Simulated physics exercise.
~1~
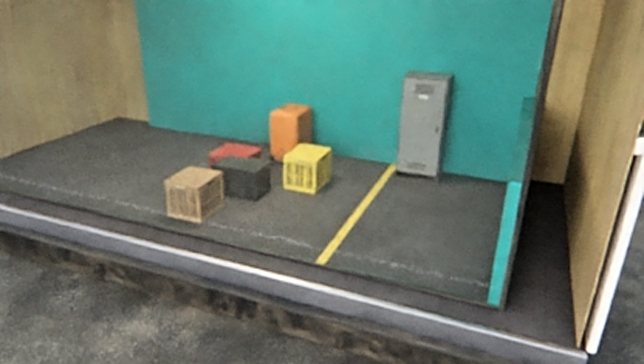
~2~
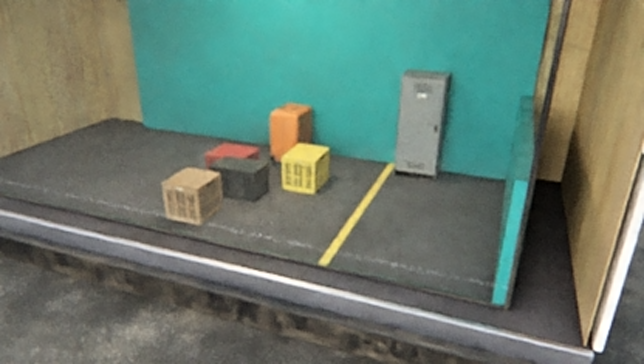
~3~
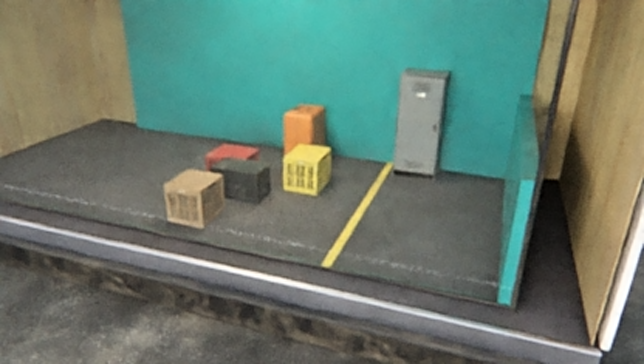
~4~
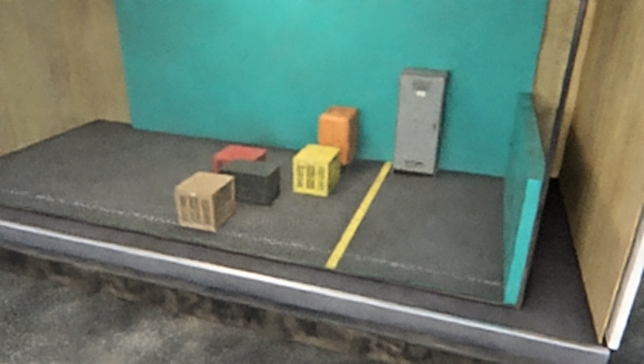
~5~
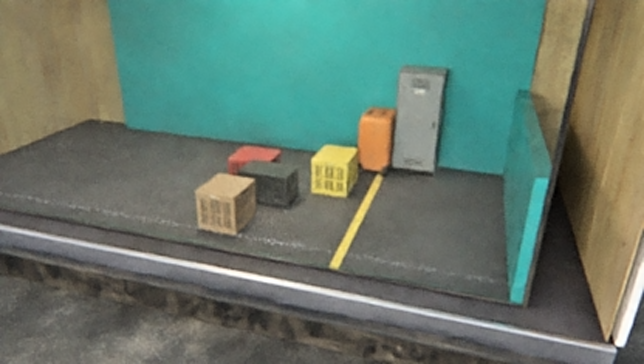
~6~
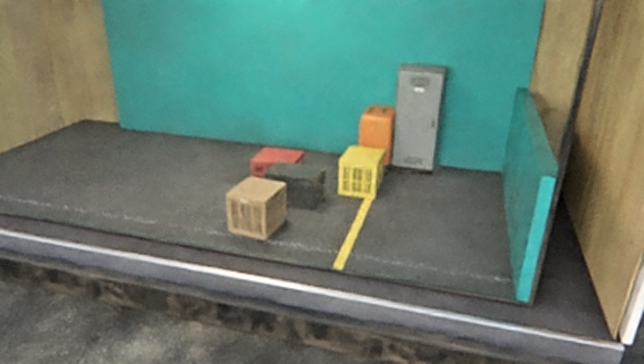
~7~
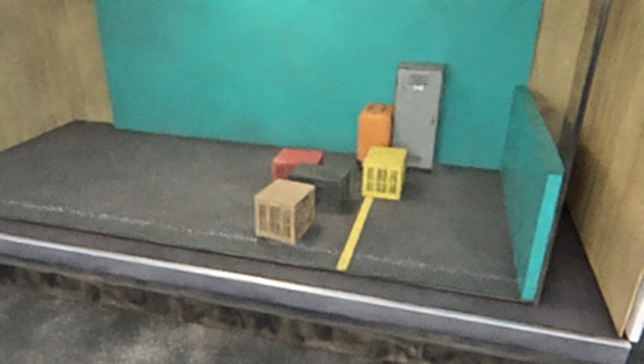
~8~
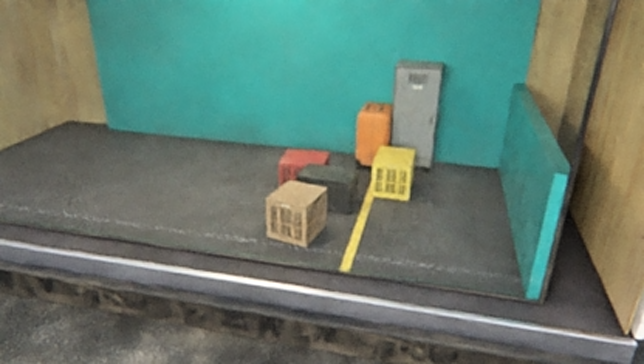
At the start, brown, black, red and yellow crates and an upright orange wheeled case rest on a dark floor before a teal wall, left of a yellow line and a grey locker. The orange case moves first, sliding right. Then the crates begin shifting right too, while the case keeps going until it comes up beside the locker and stays there, upright. The crates carry on rightward together, and the yellow one reaches the line. Finally the yellow crate sits past the line, while the brown, black and red crates and the case remain short of it.
